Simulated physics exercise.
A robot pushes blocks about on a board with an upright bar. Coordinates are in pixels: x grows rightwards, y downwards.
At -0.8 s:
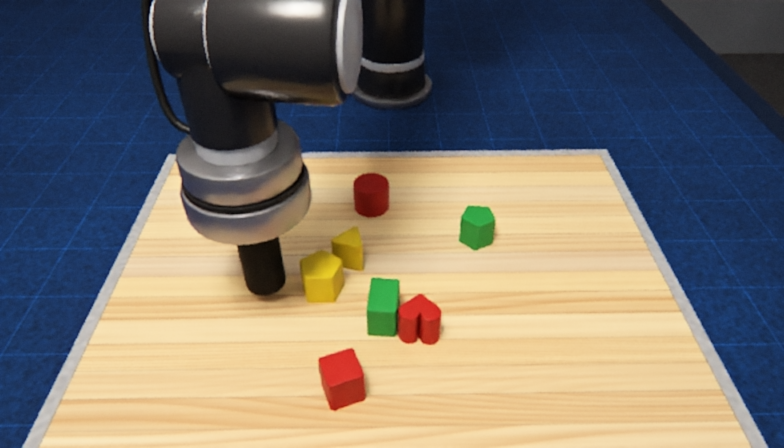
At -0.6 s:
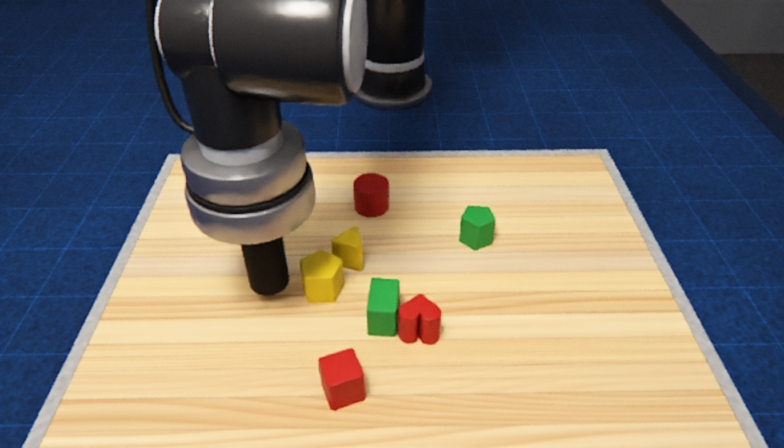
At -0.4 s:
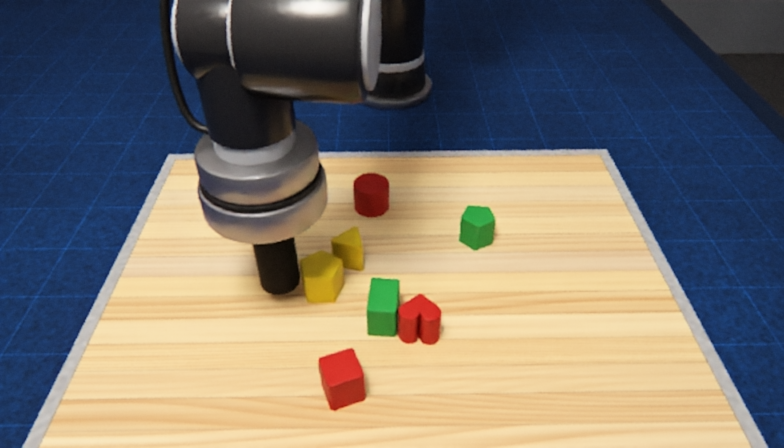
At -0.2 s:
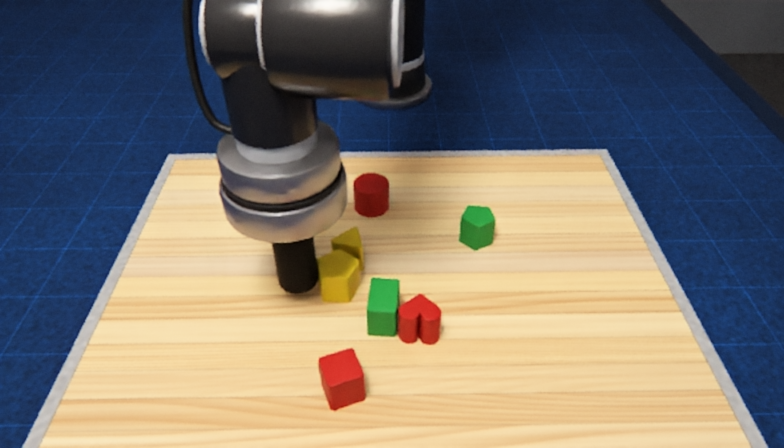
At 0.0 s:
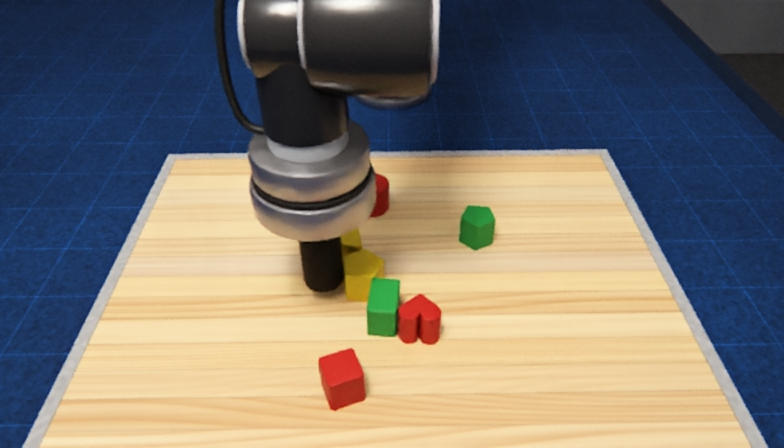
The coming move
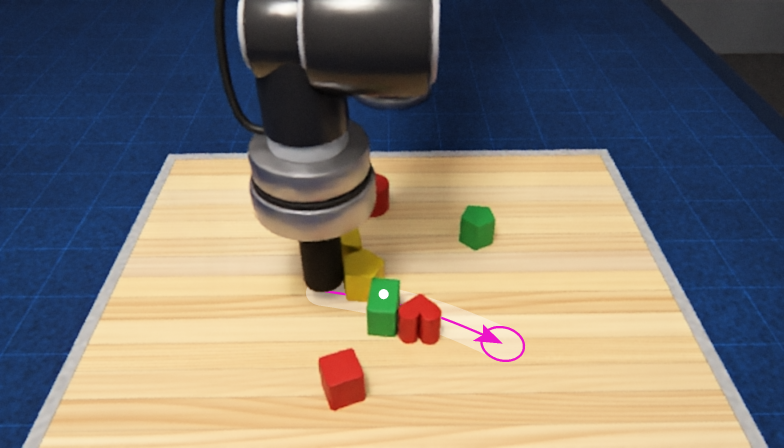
A robot arm moves right across a wooden board, pushing a yellow block beside a green one.
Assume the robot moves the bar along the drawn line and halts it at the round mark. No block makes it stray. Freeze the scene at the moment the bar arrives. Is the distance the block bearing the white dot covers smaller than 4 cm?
No - that is not the case.
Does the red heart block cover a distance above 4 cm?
Yes
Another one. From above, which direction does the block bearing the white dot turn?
Rotates clockwise.
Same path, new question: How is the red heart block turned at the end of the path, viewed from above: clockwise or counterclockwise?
From above, the red heart block will be seen to turn clockwise.
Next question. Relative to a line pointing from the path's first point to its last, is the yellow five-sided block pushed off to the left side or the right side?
Left side.
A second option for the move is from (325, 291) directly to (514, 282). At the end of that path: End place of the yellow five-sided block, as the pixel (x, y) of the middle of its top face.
Roughly at (556, 253).
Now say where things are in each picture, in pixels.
The first picture shows tip of the bar at (266, 282), middles of tops, yellow triangle at (350, 237), yellow five-sided block at (320, 265), green oblong block at (383, 294), red heart block at (420, 308).
The second picture shows bar at (270, 282), nothing pushed.
The third picture shows bar at (281, 281), nothing pushed.
The fourth picture shows bar at (299, 280), yellow five-sided block at (336, 264).
The fifth picture shows bar at (324, 279), yellow triangle at (350, 237), yellow five-sided block at (362, 263), green oblong block at (384, 294), red heart block at (420, 308).
The line goes from (325, 291) by way of (384, 301) and (443, 318) to (503, 344); the dot is on the green oblong block.
What follows on the original path. One third of the way, bar at (385, 289); yellow five-sided block at (418, 261), turned 35° anticlockwise; green oblong block at (402, 300), turned 50° clockwise; red heart block at (427, 316).
Two thirds of the way, bar at (445, 306); yellow five-sided block at (431, 259), turned 55° anticlockwise; green oblong block at (445, 322), turned 95° clockwise; red heart block at (452, 348), turned 50° clockwise.
At the end, bar at (505, 331); yellow triangle unmoved; yellow five-sided block at (431, 259), turned 55° anticlockwise; green oblong block at (454, 329), turned 110° clockwise; red heart block at (451, 356), turned 65° clockwise.
